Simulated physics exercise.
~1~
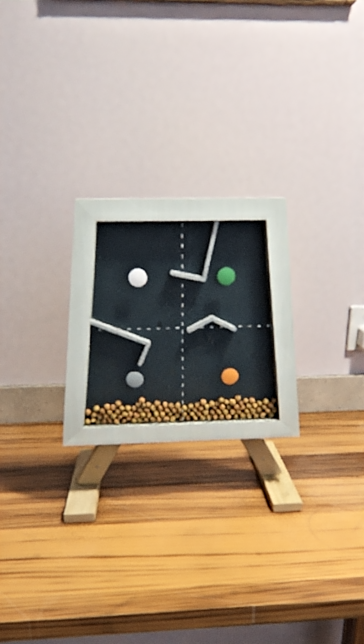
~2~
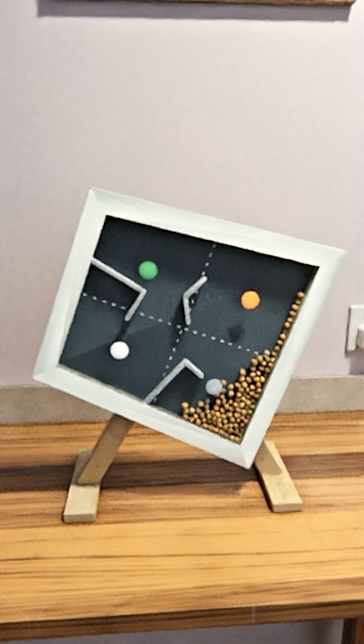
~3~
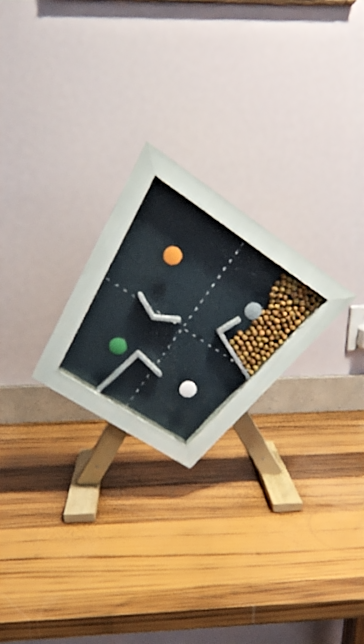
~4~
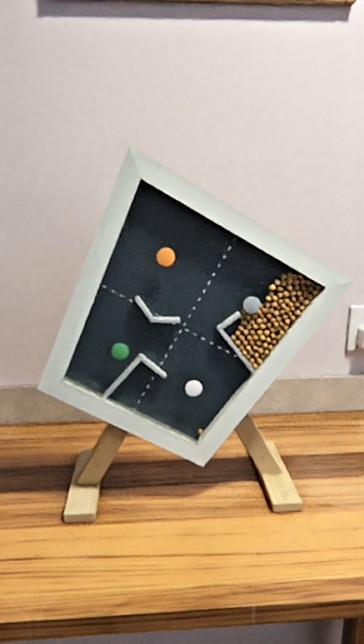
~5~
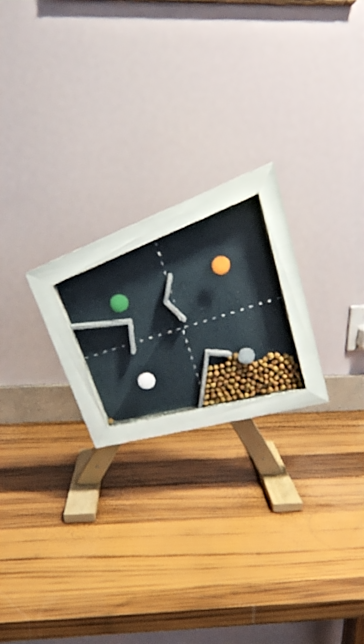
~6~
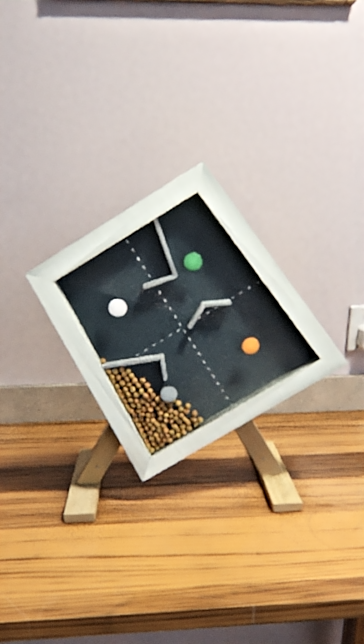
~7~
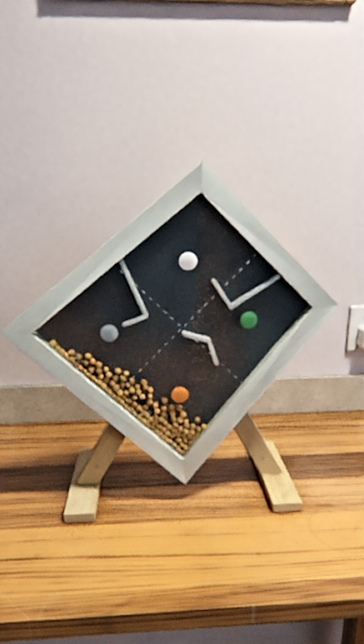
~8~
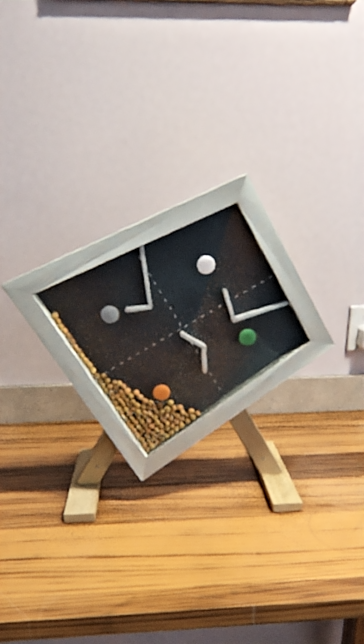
The square framed box turns anticlockwise, then swings back clockwise, and its beads settle lower left.
